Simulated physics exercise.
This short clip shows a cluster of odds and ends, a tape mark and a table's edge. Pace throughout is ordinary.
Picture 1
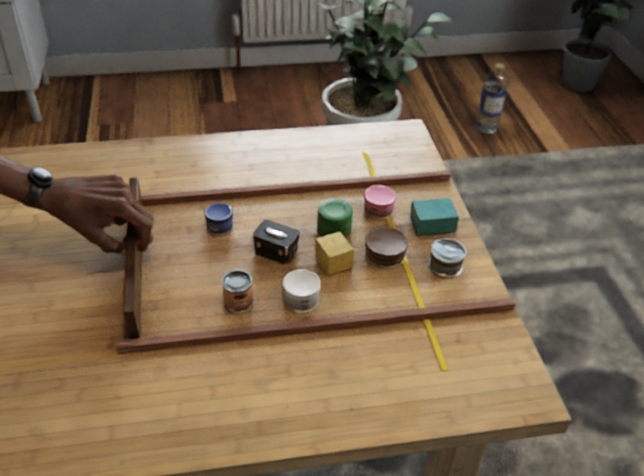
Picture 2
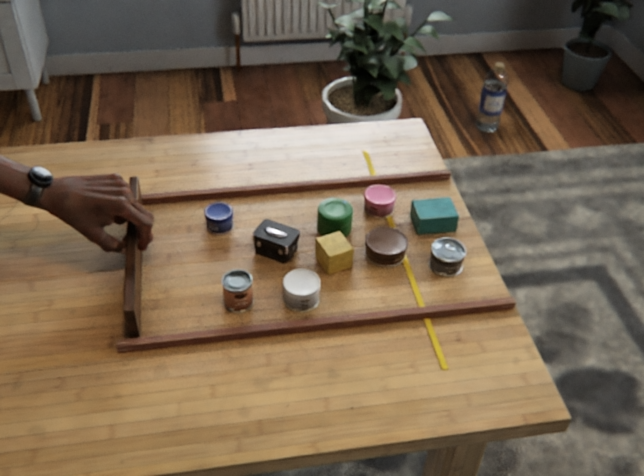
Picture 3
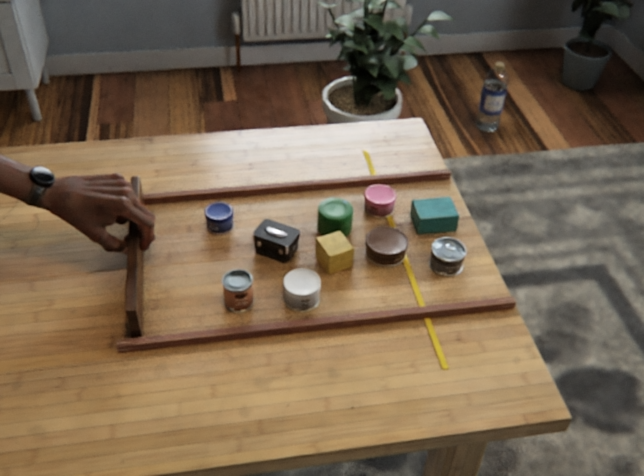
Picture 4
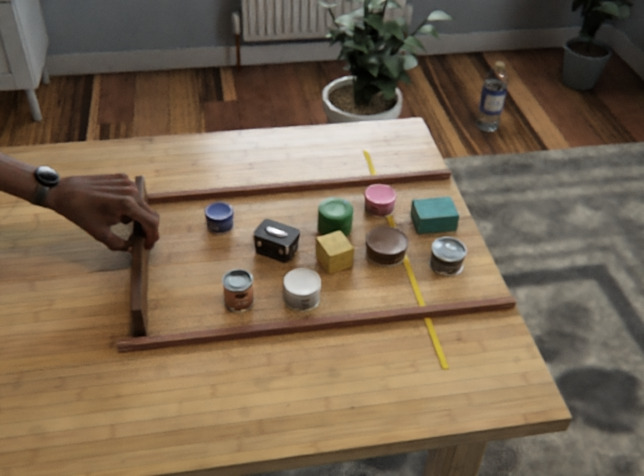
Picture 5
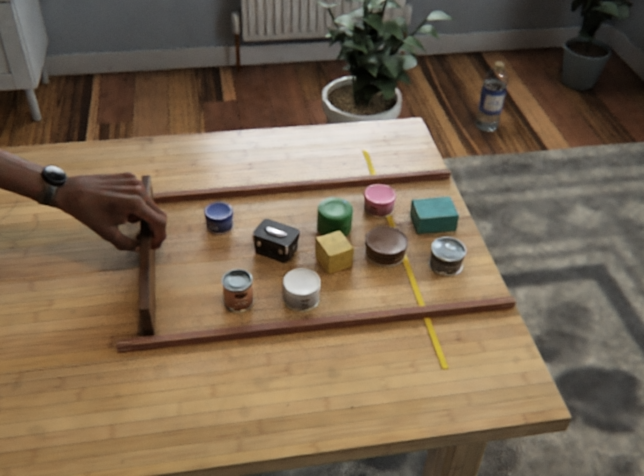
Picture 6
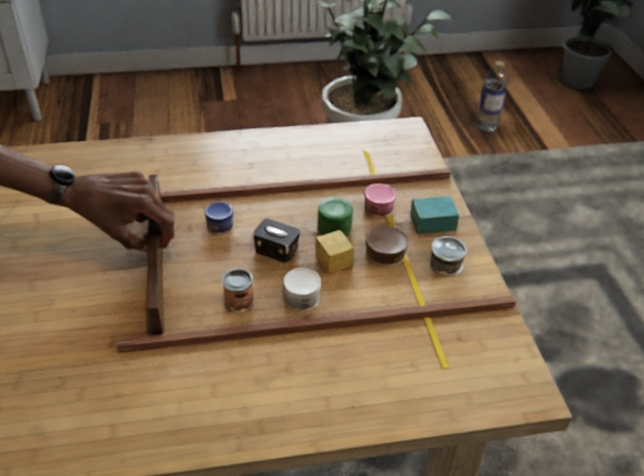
A dark-skinned hand wearing a watch grips an upright wooden board at the left of a pale wooden table, seen from above at an angle in a room with potted plants. Between two brown rails sit small blue, green, pink, white, yellow, black and turquoise objects, with yellow tape at right. The hand slides the board slightly rightward; the objects and camera stay still.
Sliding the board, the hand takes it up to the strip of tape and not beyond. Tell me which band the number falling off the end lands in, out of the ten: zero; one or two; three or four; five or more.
So in the end, no bits get shoved clean off.
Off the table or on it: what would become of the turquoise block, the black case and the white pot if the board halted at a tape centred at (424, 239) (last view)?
Going in order, the turquoise block goes off the edge, then the black case keeps its spot, then the white pot keeps its spot.
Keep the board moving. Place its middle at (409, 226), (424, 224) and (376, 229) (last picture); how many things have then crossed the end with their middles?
Per position: 0 / 1 / 0.
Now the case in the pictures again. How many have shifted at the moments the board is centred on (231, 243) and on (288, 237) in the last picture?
Well, it's 2 at the first one and 5 at the second.
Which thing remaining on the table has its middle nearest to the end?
That would be the turquoise block, which ends nearest.
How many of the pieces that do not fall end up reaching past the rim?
That comes to 1 of them.
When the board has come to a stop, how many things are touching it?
4 are in contact with it.
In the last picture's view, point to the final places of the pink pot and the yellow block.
Final positions - pink pot around (416, 184), yellow block around (425, 256).
Soon after, none off yet; turquoise block at rest near (434, 215); grey tin at rest near (447, 256); pink pot at rest near (380, 201).
In the end, the number that fall off is zero.
